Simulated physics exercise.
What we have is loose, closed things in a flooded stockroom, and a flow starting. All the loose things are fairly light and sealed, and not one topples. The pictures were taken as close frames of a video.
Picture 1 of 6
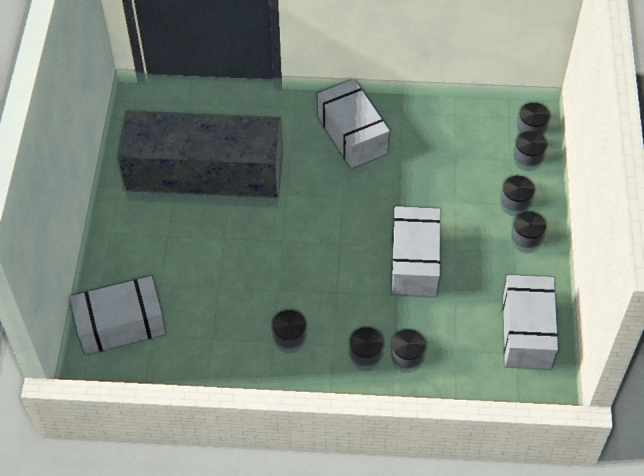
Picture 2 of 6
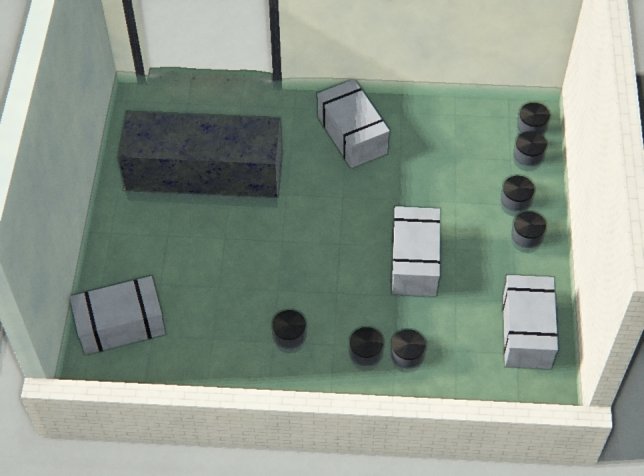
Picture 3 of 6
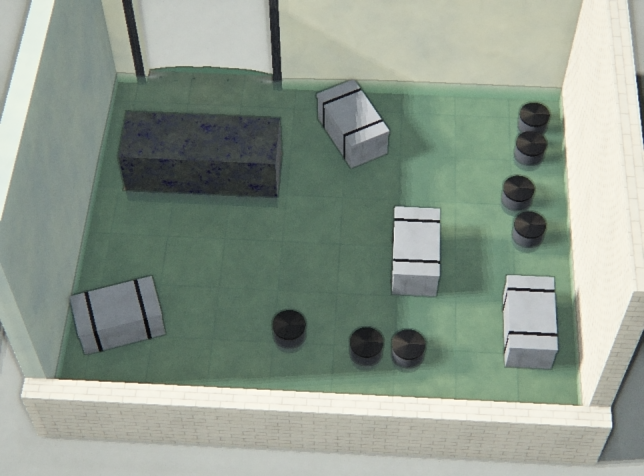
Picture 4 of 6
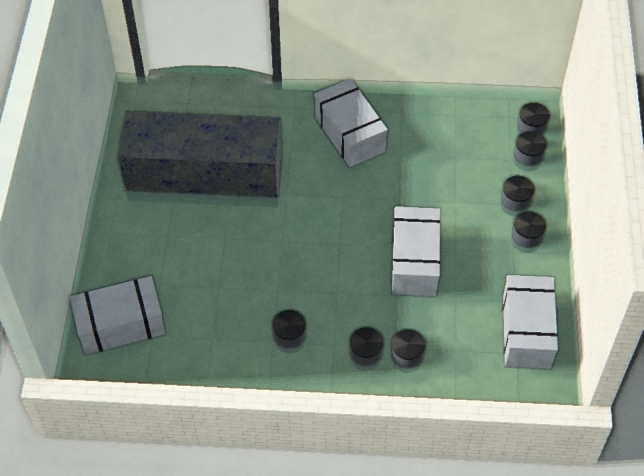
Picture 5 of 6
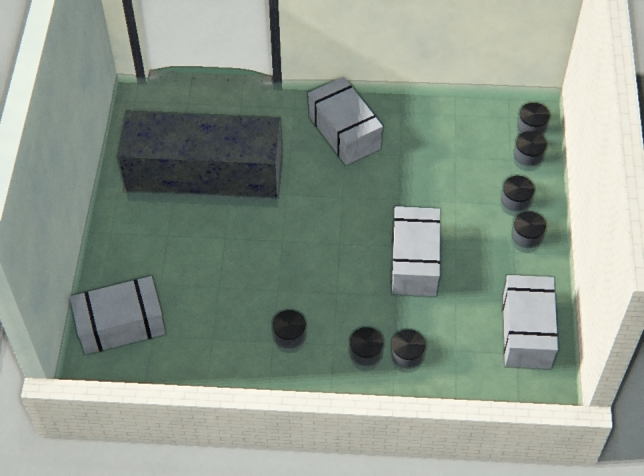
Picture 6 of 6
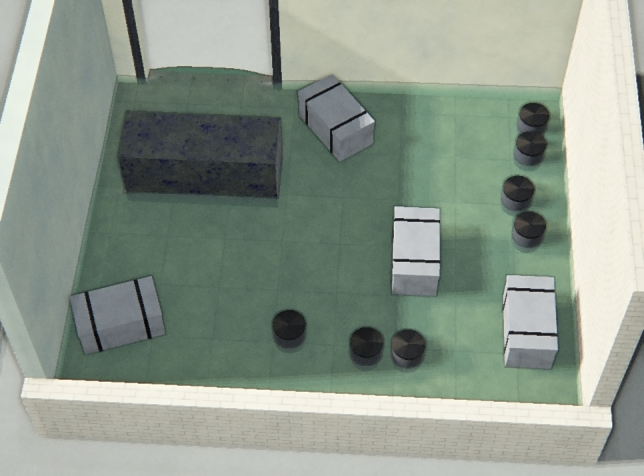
The clip shows silver trunks, dark round containers and a dark speckled block in a walled room with a green floor; the dark doorway turns white, then the trunk nearest the back wall drifts slightly left.
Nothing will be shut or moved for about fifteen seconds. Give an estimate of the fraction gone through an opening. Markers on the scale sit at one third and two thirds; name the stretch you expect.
The stretch below one third.
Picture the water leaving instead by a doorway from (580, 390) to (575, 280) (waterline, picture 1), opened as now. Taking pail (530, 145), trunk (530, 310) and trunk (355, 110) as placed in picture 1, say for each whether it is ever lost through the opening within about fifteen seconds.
The three come to escape, escape and no escape, in that order.
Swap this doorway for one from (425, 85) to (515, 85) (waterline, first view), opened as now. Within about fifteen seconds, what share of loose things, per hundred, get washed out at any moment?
Something like 50 percent.
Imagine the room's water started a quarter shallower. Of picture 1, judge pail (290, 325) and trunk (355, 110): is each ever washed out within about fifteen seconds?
As listed: No, through.
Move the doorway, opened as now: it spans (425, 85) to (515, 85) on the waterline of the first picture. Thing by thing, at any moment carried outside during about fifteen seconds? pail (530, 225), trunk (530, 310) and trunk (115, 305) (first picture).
Escapes, remains, remains.
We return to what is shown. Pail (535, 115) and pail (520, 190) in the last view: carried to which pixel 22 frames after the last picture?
Roughly (494, 101) for one and (476, 152) for the other.
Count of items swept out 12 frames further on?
It comes to 1.
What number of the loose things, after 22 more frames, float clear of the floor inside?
That would be 10.
A moment on, 0 of 11 are out; 11 afloat.
Next, 1 of 11 are out; 10 afloat.
Later, 1 of 11 are out; 10 afloat.
In the end, 1 of 11 are out; 10 afloat.
